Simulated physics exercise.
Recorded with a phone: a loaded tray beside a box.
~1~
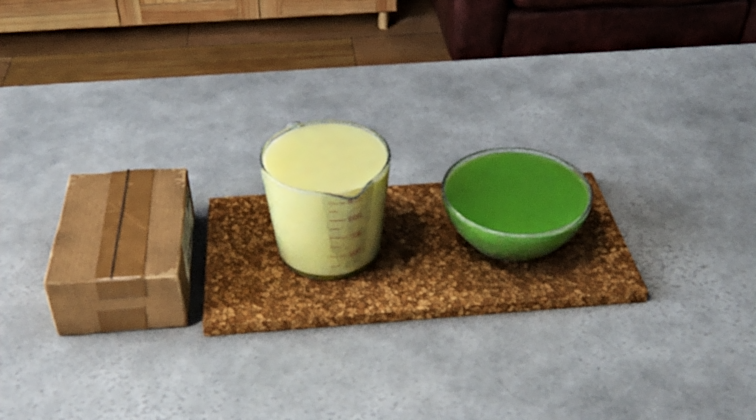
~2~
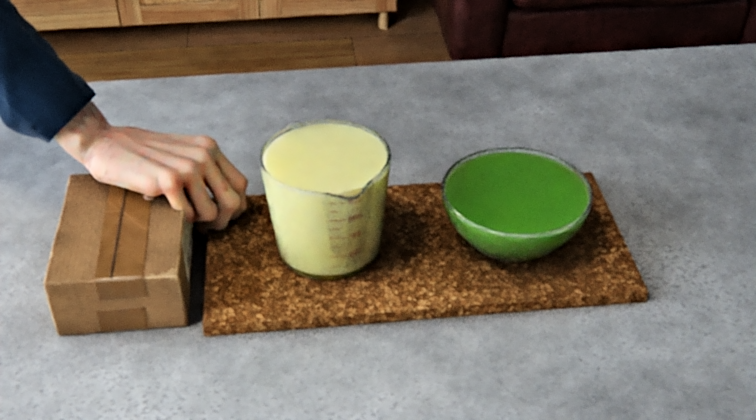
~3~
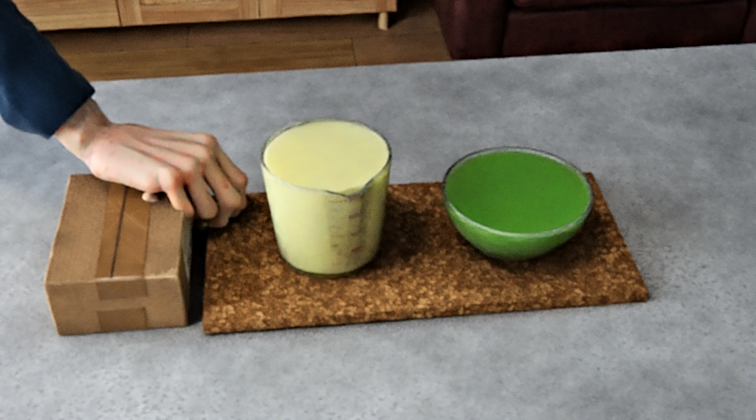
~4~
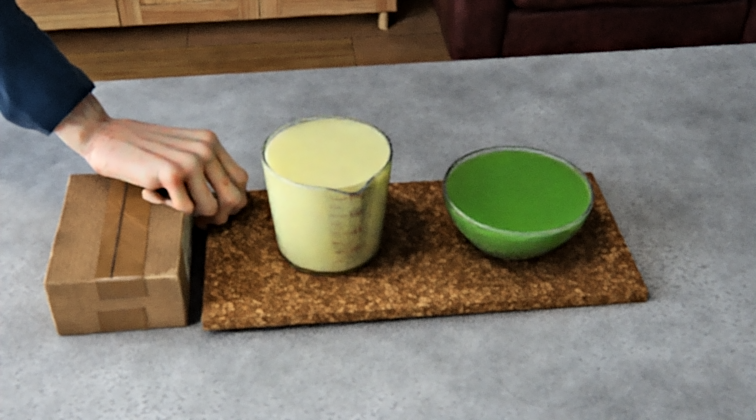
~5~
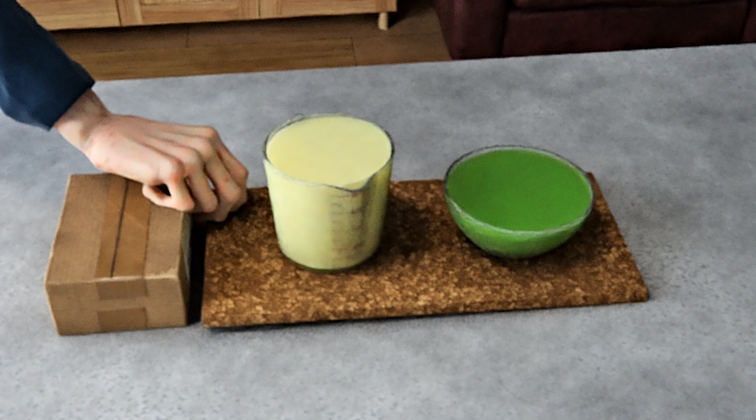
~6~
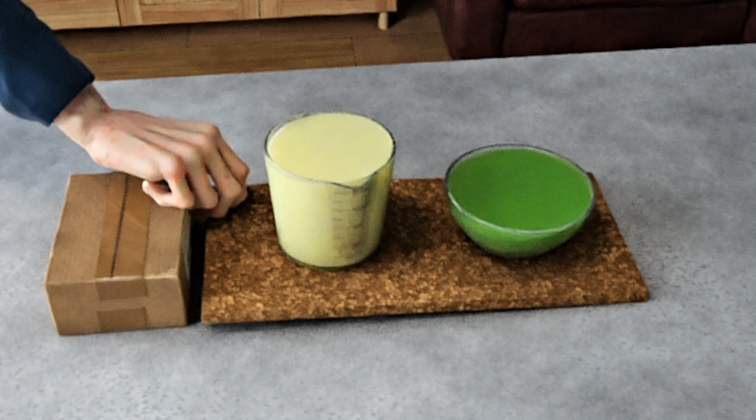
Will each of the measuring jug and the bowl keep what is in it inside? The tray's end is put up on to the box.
As I see it, measuring jug: It will slosh over. Bowl: It will slosh over.
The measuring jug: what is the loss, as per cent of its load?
Note: Some 8 parts in a hundred.
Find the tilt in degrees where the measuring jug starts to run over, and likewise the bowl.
I'd put them at about 6° and 6° in that order.
Soon after, the tray slopes by about 6°; measuring jug, some has gone over its rim; bowl, some has gone over its rim.
Later, the tray slopes by about 11°; measuring jug, some has gone over its rim; bowl, some has gone over its rim.
In the end, the tray slopes by about 10°, resting on the box; measuring jug, some has gone over its rim; bowl, some has gone over its rim.
